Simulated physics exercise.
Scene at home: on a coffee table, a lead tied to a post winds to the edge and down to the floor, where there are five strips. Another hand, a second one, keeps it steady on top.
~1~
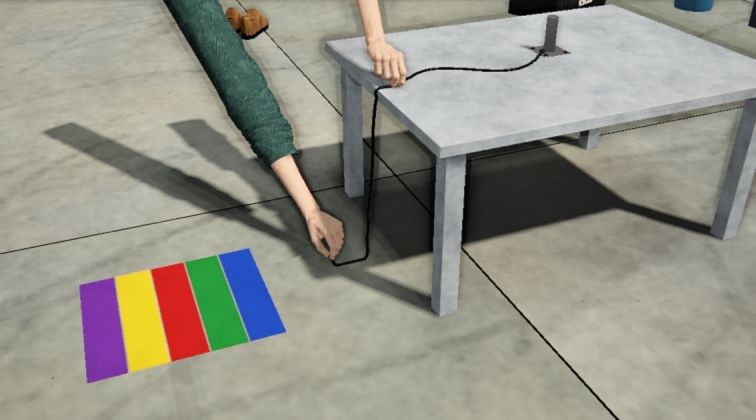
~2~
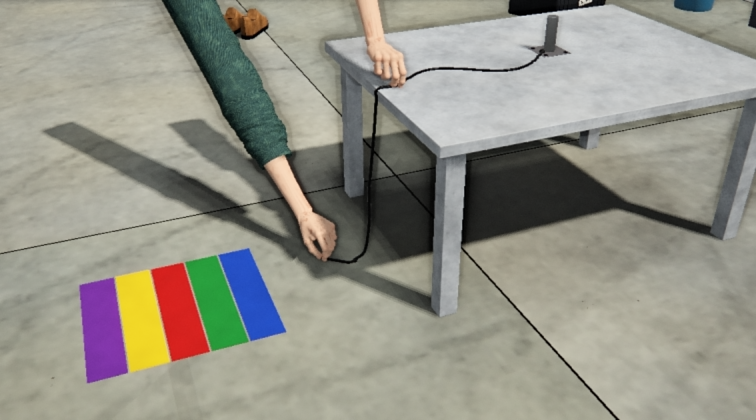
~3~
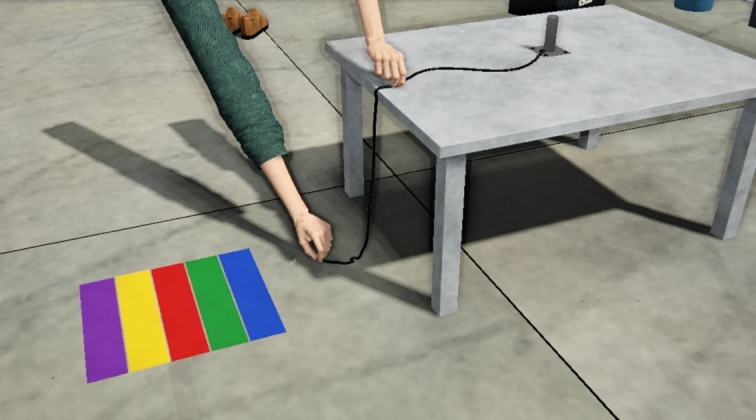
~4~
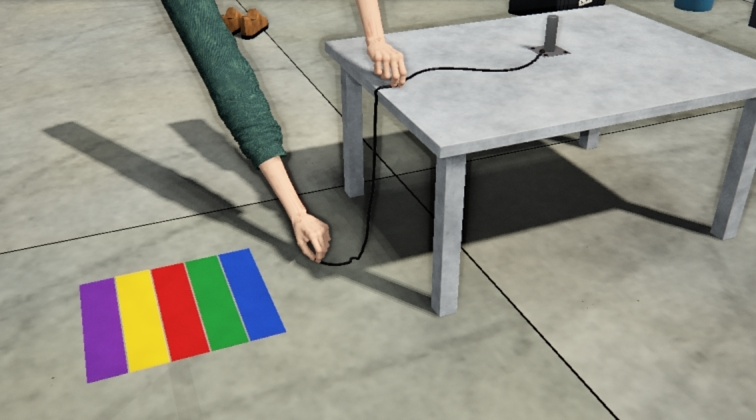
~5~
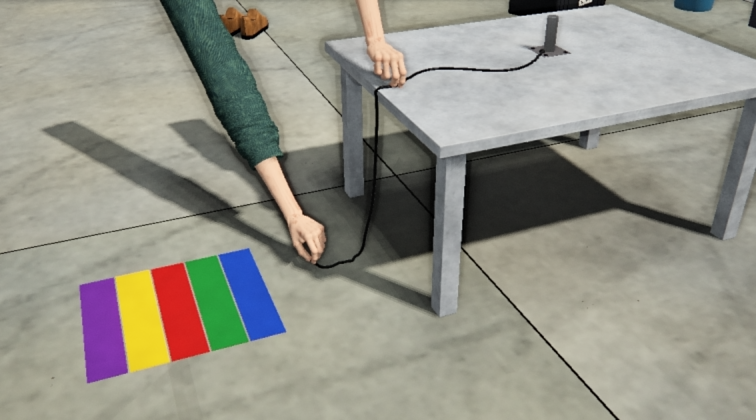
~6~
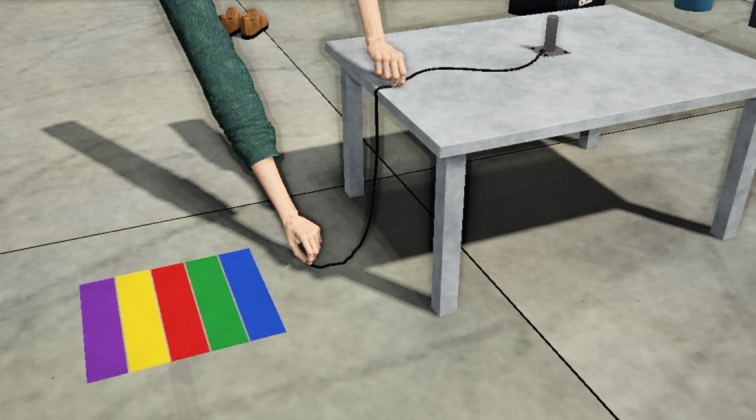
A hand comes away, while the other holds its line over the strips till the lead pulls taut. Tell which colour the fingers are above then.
They are above red.
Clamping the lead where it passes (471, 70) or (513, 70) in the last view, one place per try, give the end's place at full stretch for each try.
(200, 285); (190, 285).
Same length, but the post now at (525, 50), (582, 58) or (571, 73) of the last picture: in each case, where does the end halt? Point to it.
Around (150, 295), then (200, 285), then (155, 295).
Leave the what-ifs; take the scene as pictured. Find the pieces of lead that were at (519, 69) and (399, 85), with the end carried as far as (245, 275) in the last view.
The first one ends up at (492, 61) and the second one at (374, 95).
A little later, end near (245, 275); over blue.
Next, end near (202, 285); over green.
When it is tight, end near (176, 291); over red. The end stops over the red strip.
